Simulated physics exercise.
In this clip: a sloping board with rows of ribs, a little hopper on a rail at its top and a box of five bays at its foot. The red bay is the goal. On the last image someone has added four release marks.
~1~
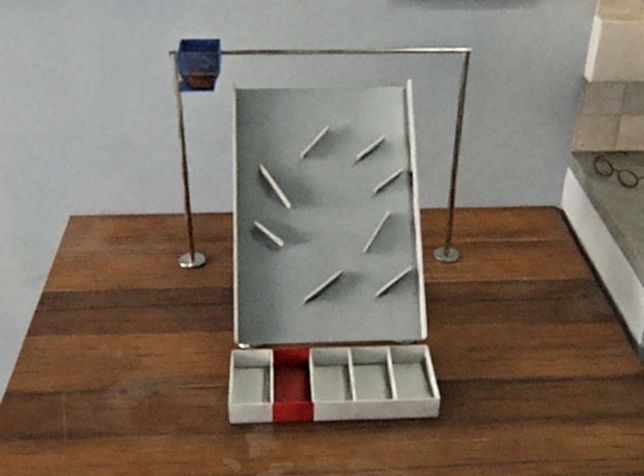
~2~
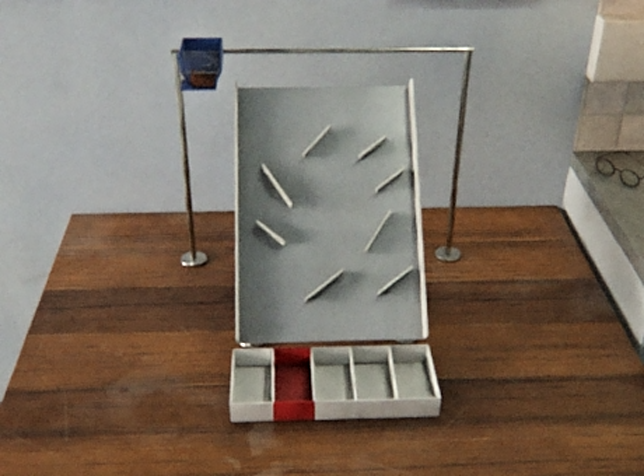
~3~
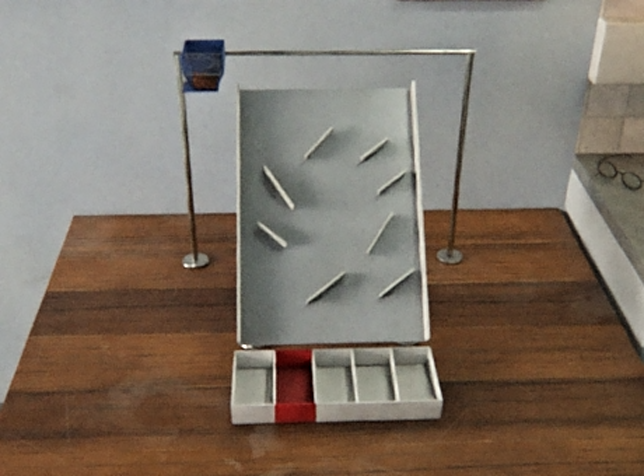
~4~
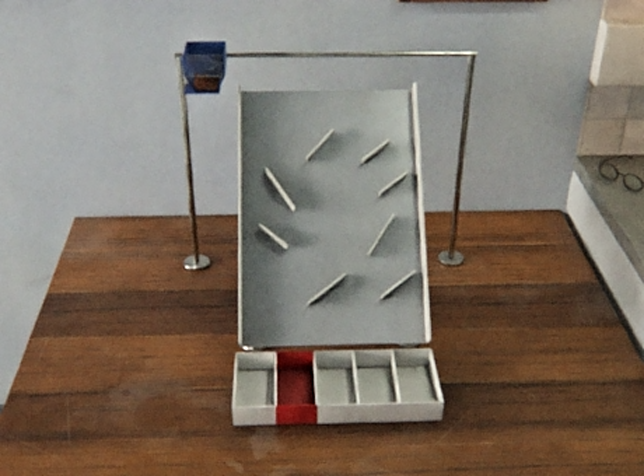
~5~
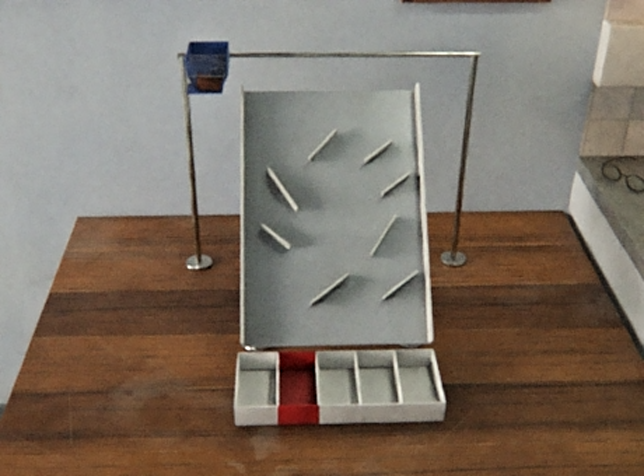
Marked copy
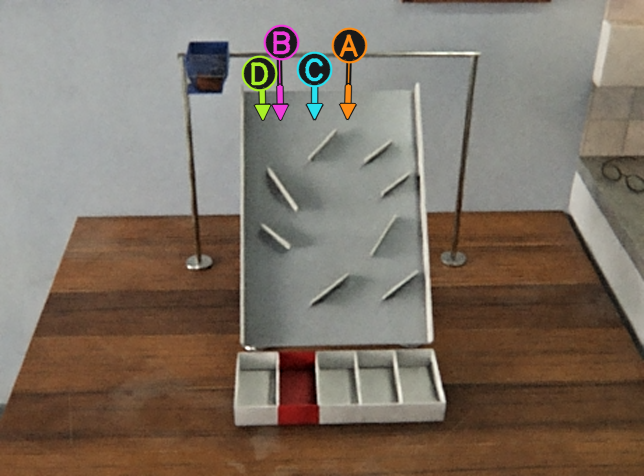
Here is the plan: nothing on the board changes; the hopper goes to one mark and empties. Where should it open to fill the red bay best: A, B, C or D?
It is C.
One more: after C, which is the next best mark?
B.
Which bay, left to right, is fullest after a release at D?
It is the first one.
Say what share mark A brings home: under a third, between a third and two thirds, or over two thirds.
Under a third.
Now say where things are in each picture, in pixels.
Hopper (202, 81), clay pellets, door shut, in the first picture.
Ribs (303, 154) to (330, 125), (360, 155) to (386, 135), (263, 164) to (292, 204), in the second picture.
Ribs (379, 190) to (406, 170), (258, 222) to (286, 244), (368, 251) to (392, 213), in the third picture.
Ribs (309, 302) to (346, 274), (382, 296) to (416, 270), in the fourth picture.
Red bay (299, 413), number 2 of 5 from the left, in the fifth picture.
On the marked copy, mark A meets the board at (347, 113); mark B meets the board at (280, 114); mark C meets the board at (314, 113); mark D meets the board at (262, 114).
If A is chosen, roughly a quarter in the red bay, roughly two thirds in other bays, about a tenth outside the box.
If B is chosen, roughly half in the red bay, roughly a third in other bays, about a tenth outside the box.
If C is chosen, roughly two thirds in the red bay, roughly a quarter in other bays, about a tenth held on the board.
If D is chosen, roughly a third in the red bay, roughly two thirds in other bays, just a few outside the box.
